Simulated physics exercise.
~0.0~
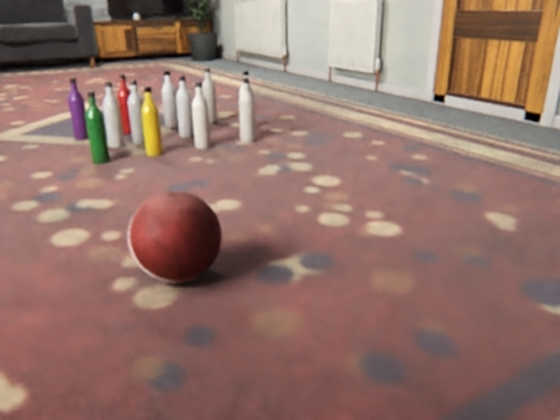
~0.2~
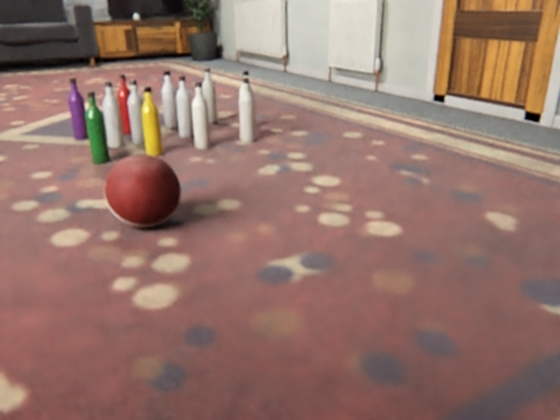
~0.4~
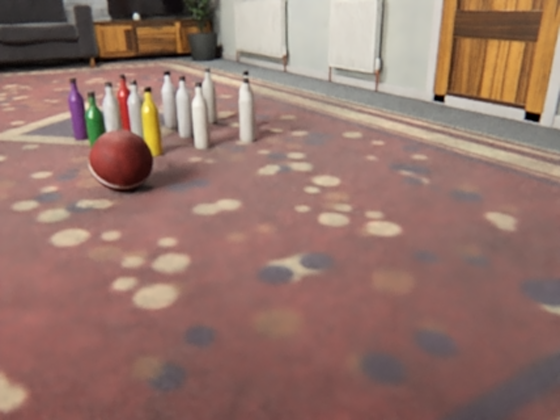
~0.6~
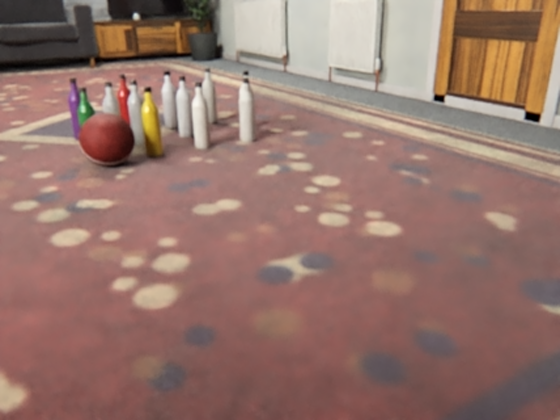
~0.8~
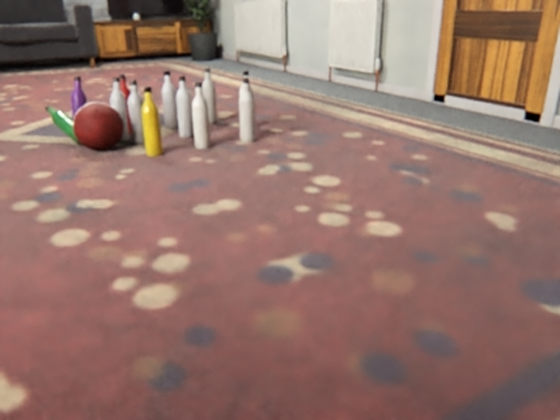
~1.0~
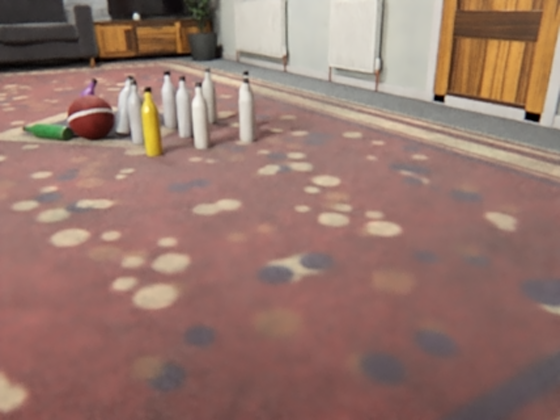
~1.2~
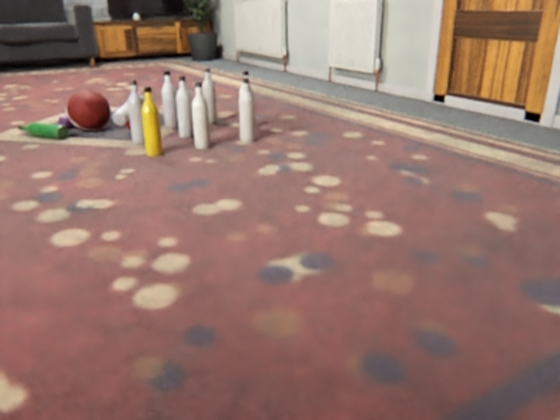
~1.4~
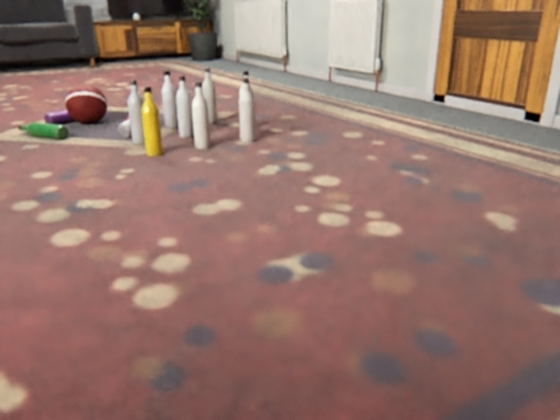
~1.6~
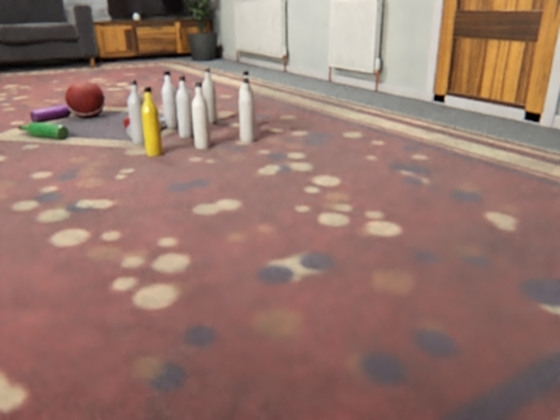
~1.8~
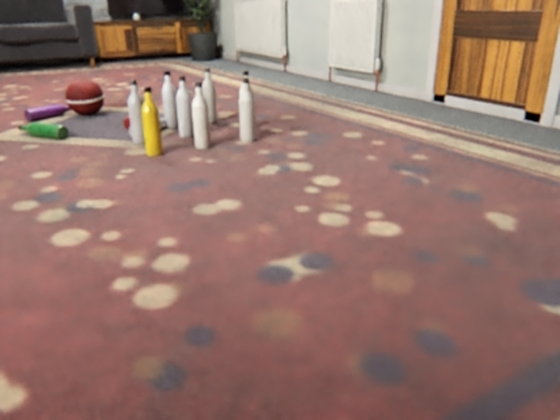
Red ball rolling across a patterned carpet into capped bottles, toppling the green and purple ones while the yellow bottle stays upright.
